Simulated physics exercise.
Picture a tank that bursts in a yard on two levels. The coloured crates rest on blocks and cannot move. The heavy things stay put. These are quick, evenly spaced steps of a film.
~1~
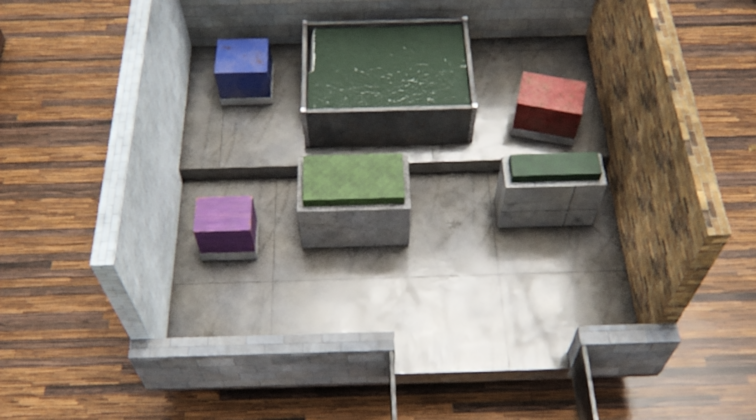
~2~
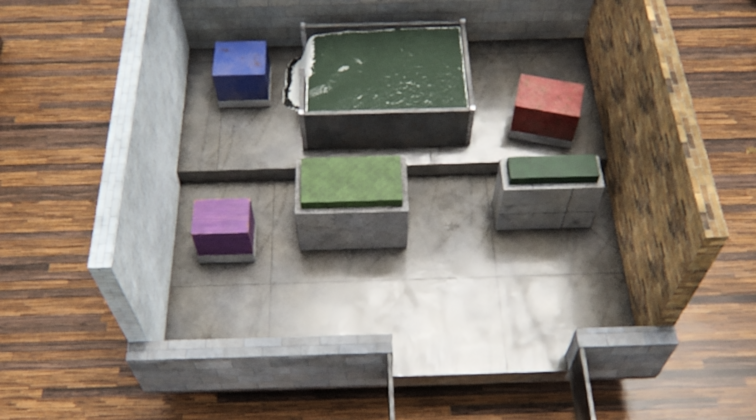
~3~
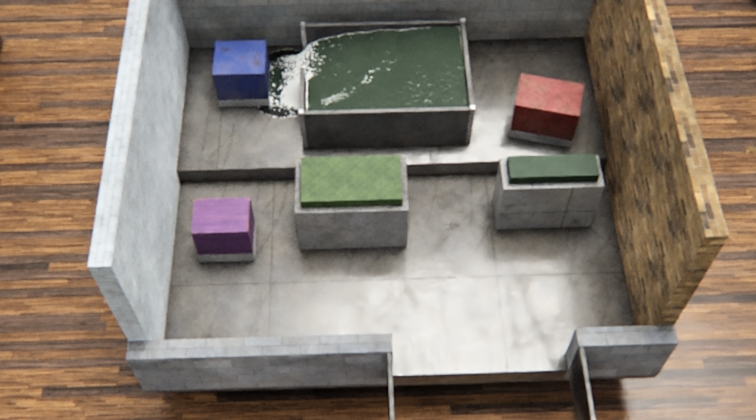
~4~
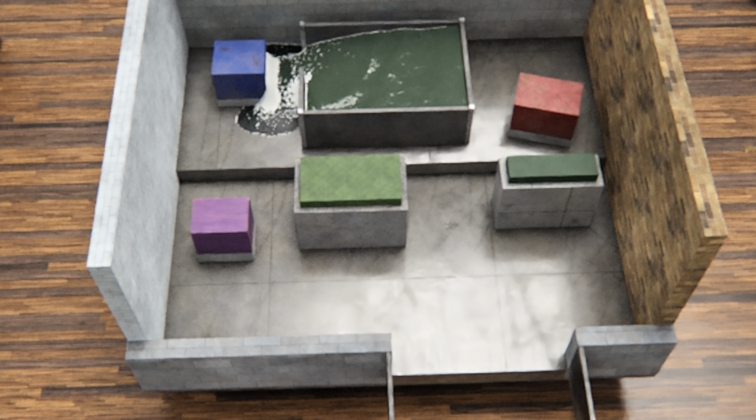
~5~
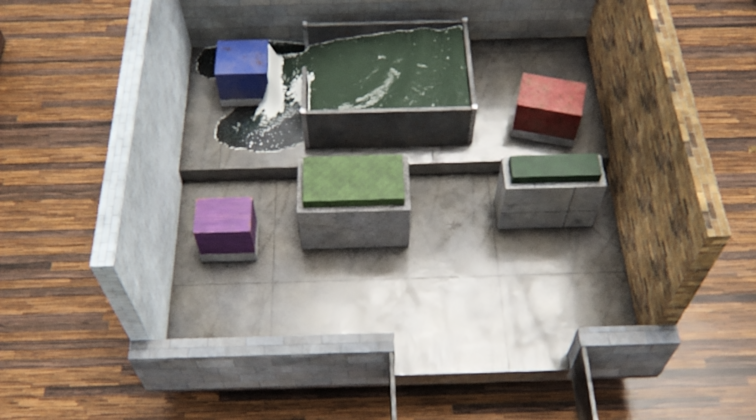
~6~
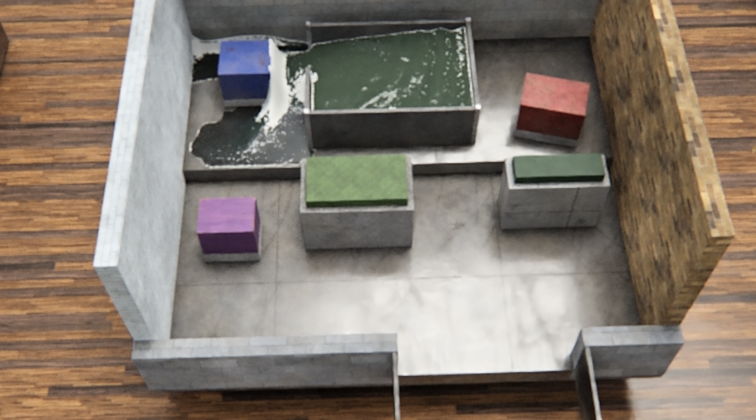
We see a walled, two-level yard with coloured blocks and a tank of dark green water, which bursts out through the tank's left side, splashes against the blue block and spreads around it across the upper floor.
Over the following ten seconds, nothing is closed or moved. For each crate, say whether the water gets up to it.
Outcome: The red crate comes through untouched; the purple crate comes through with water on it; the blue crate comes through with water on it.
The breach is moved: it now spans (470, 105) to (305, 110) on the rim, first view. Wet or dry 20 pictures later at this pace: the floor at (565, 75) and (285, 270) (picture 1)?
Waterless, submerged.
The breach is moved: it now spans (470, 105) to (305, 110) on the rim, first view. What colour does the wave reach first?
I'd go with the one in purple.
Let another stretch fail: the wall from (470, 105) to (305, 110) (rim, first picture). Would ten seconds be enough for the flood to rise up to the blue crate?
After ten seconds, the blue is still clear.
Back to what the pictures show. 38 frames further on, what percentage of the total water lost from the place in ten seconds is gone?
Estimate: 15 %.
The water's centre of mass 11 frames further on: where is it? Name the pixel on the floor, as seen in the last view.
My guess is about (334, 107).
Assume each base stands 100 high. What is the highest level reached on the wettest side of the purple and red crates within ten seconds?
About 200 percent and about 40 percent.
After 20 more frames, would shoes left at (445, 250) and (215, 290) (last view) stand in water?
Going by the order given, the first is still bare and the second inundated.
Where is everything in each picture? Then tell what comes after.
In the first frame, the water tank at (387, 67) is whole and still.
In the second frame, the front is at (295, 106), out from the gap at (307, 73).
In the third frame, the front is at a hidden place, out from the gap at (307, 73).
In the fourth frame, water pours out at (306, 73) and has run to a hidden place.
In the fifth frame, the front is at (203, 58), out from the gap at (309, 73).
In the sixth frame, the front is at (202, 151), out from the gap at (313, 73).
A moment on, water covers 25 % of the floor; the red crate not reached, the purple crate water round its plinth, the blue crate water round its plinth.
Next, water covers 35 % of the floor; the red crate not reached, the purple crate water round its plinth, the blue crate water round its plinth.
Then, water covers 55 % of the floor; the red crate not reached, the purple crate water round its plinth, the blue crate water round its plinth.
Later, water covers 90 % of the floor; the red crate water round its plinth, the purple crate water round its plinth, the blue crate water round its plinth.
In the end, water covers 95 % of the floor; the red crate stayed above the water, the purple crate was topped, the blue crate was topped.
